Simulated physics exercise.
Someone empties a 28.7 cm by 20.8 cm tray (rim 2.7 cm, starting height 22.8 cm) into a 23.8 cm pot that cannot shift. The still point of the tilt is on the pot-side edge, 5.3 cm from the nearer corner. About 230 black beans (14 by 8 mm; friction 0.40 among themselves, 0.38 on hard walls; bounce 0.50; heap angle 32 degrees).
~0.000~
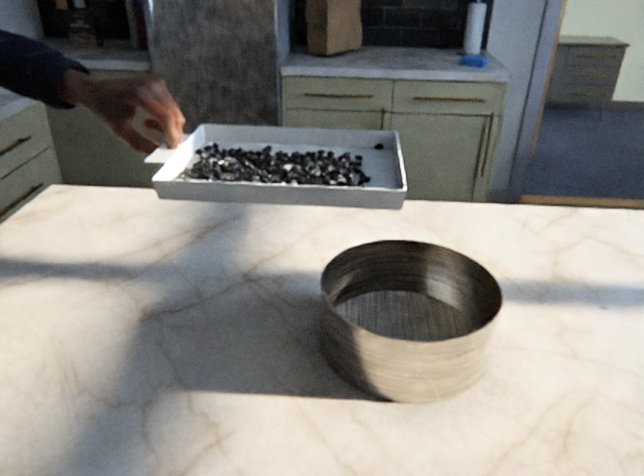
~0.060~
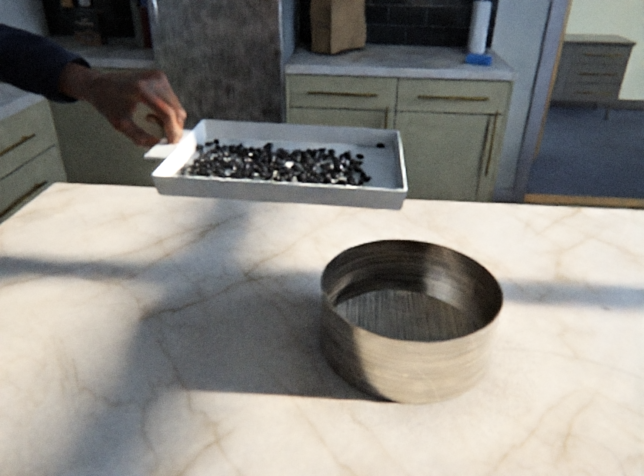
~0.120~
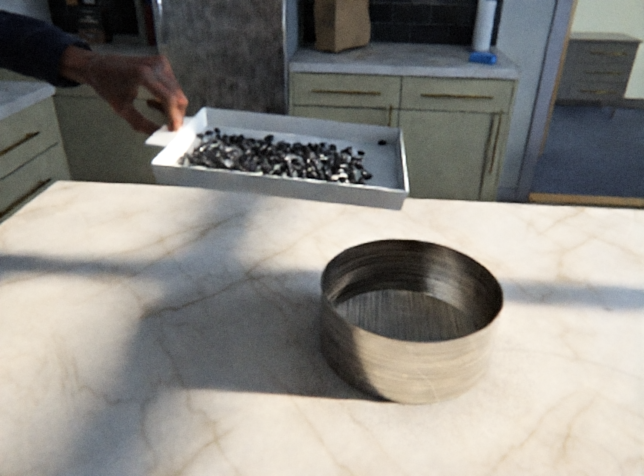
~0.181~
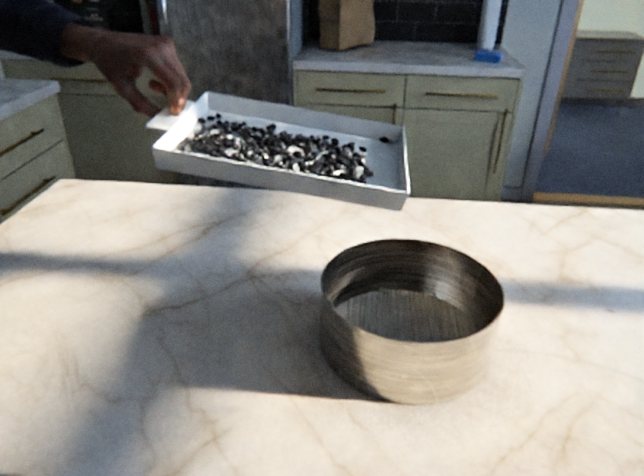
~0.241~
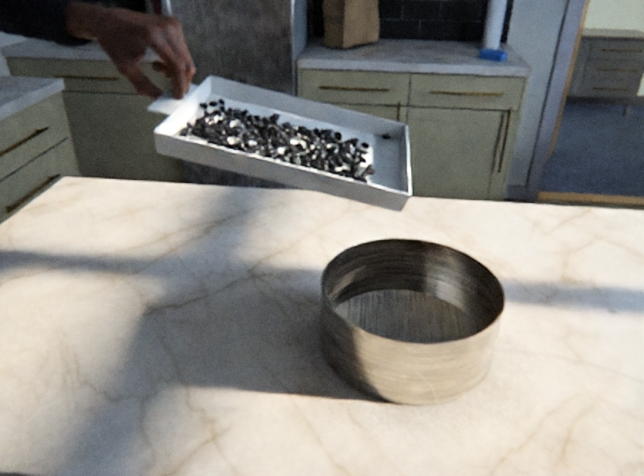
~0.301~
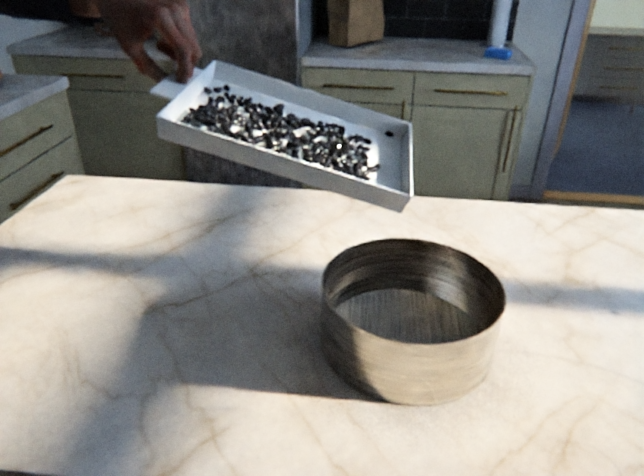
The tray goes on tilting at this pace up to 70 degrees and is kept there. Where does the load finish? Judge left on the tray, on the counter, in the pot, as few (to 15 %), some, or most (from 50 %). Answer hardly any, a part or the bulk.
Tray the bulk, counter hardly any, pot a part.
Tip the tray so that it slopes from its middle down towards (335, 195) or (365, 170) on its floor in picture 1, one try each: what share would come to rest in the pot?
About 65 and 10 per cent.
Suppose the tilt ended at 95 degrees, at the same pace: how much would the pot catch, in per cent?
It would be near 90 per cent.
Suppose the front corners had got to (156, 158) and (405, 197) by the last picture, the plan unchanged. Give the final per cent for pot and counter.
Pot 50, counter 0.
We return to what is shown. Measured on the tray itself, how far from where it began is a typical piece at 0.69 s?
About 8 cm.
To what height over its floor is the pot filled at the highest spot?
Some 1.0 cm.
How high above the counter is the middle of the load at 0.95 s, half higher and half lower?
Some 26 cm.
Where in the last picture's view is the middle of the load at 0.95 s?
Near (403, 169).
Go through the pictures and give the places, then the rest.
Tray tilt 0 degrees, front corners at (156, 178) and (403, 189); middle of the pieces at (276, 171); pot at (410, 283), in the first picture.
Tray tilt 1 degrees, front corners at (156, 174) and (403, 189); middle of the pieces at (276, 169), in the second picture.
Tray tilt 4 degrees, front corners at (156, 162) and (404, 190), lowest corner right front; middle of the pieces at (277, 162), in the third picture.
Tray tilt 8 degrees, front corners at (157, 146) and (406, 191), lowest corner right front; middle of the pieces at (278, 153), in the fourth picture.
Tray tilt 12 degrees, front corners at (159, 131) and (407, 192), lowest corner right front; middle of the pieces at (280, 144), in the fifth picture.
Tray tilt 16 degrees, front corners at (161, 115) and (409, 194), lowest corner right front; middle of the pieces at (283, 136); pot at (412, 283). Its pace works out near 65 degrees a second, in the sixth picture.
After 0.69 s, tilt 42 degrees; the tray holds 100 %, the pot 0 %.
After 0.95 s, tilt 59 degrees; the tray holds 95 %, the pot 0 %.
Then, at 1.32 s, tilt 70 degrees; the tray holds 75 %, the pot 20 %.
In the end, at 2.9 s, tray 65 %, counter 0 %, pot 35 %.
